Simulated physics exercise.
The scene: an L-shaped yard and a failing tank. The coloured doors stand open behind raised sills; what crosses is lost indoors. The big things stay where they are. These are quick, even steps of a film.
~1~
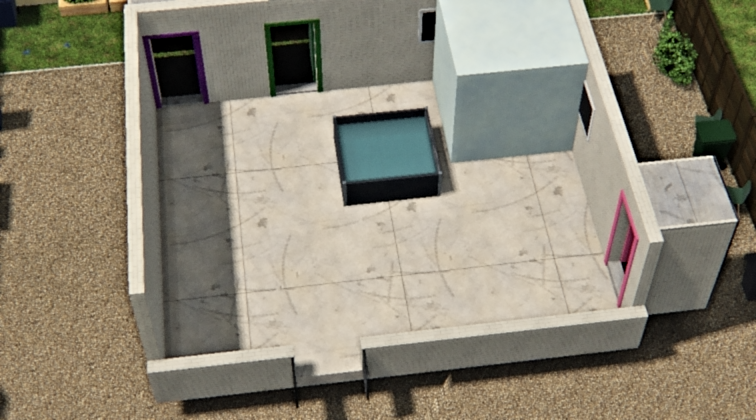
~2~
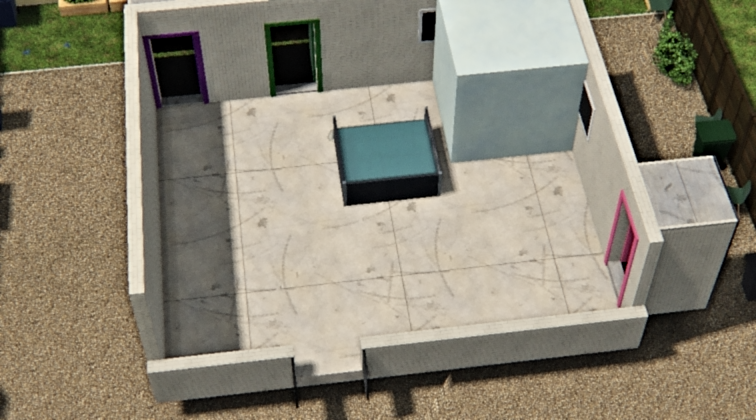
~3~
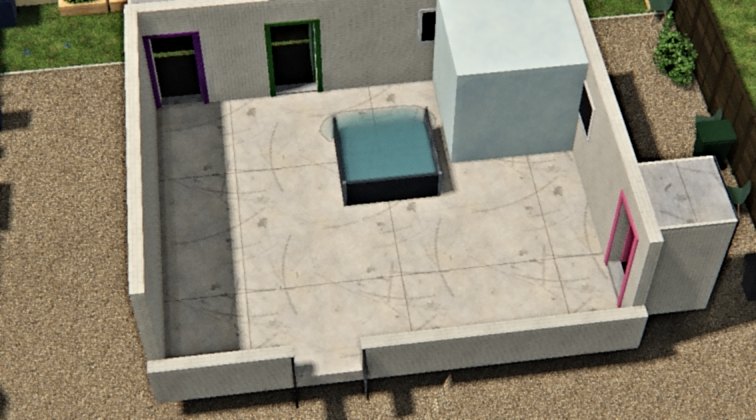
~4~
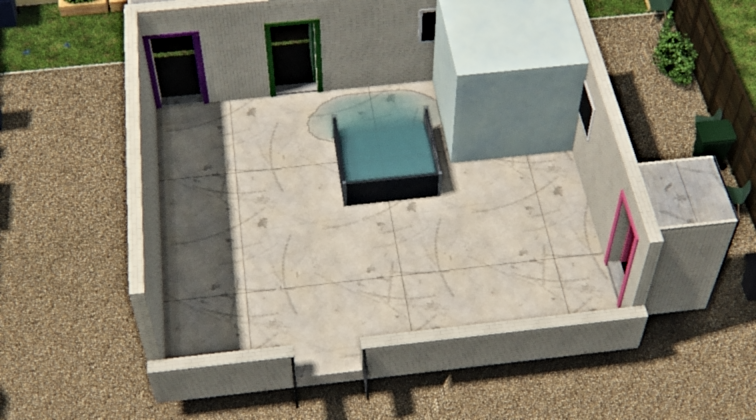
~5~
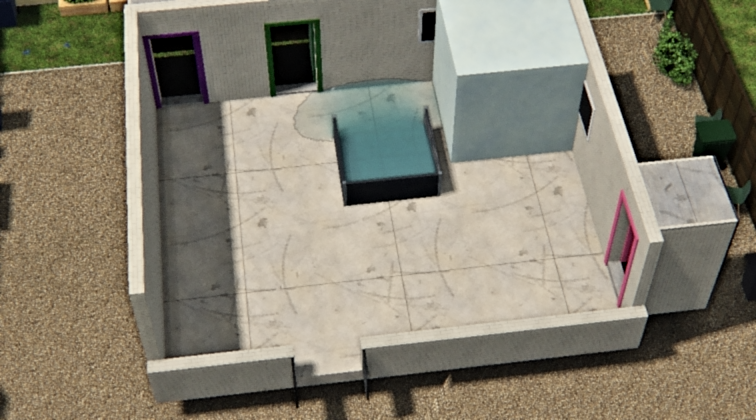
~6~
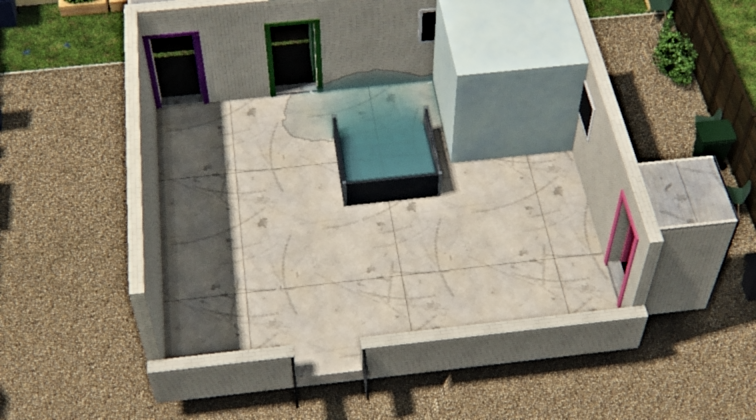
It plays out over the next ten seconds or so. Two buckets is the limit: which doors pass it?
In the end: The green door takes more than that; the pink door stays under that; the purple door takes more than that.
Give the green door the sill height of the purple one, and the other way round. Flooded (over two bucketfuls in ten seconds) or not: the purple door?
One by one: The purple door lets more in.
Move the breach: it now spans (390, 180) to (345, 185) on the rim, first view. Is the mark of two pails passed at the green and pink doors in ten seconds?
In short: The green door stays under, the pink door is under.
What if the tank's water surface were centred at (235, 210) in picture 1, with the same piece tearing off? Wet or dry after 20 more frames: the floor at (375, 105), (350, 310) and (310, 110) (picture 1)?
In that order: Awash, not flooded, under water.
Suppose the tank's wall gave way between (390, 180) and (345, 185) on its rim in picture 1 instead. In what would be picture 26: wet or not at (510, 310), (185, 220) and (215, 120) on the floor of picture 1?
In turn: Under water, clear, free of water.
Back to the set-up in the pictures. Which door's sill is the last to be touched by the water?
I say the one in pink.
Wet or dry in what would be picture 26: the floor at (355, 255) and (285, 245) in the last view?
In that order: Clear, no water.
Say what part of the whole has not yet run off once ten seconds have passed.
Close to 86 %.
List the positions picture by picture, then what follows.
The water tank at (386, 148) is whole and still, in the first picture.
The front is at (331, 139), out from the gap on the water tank's far side, in the second picture.
Water pours out on the water tank's far side and has run to (324, 129), in the third picture.
The front is at (314, 119), out from the gap on the water tank's far side, in the fourth picture.
The front is at (316, 92), out from the gap on the water tank's far side, in the fifth picture.
The front is at (297, 94), out from the gap on the water tank's far side, in the sixth picture.
A moment on, water covers 10 % of the floor; the green door under two buckets in, the pink door not reached, the purple door not reached.
Next, water covers 15 % of the floor; the green door over two buckets in, the pink door not reached, the purple door wet at the sill, nothing in.
Then, water covers 35 % of the floor; the green door far over two buckets in, the pink door not reached, the purple door under two buckets in.
Later, water covers 45 % of the floor; the green door far over two buckets in, the pink door wet at the sill, nothing in, the purple door over two buckets in.
In the end, water covers 80 % of the floor; the green door far over two buckets in, the pink door wet at the sill, nothing in, the purple door far over two buckets in.
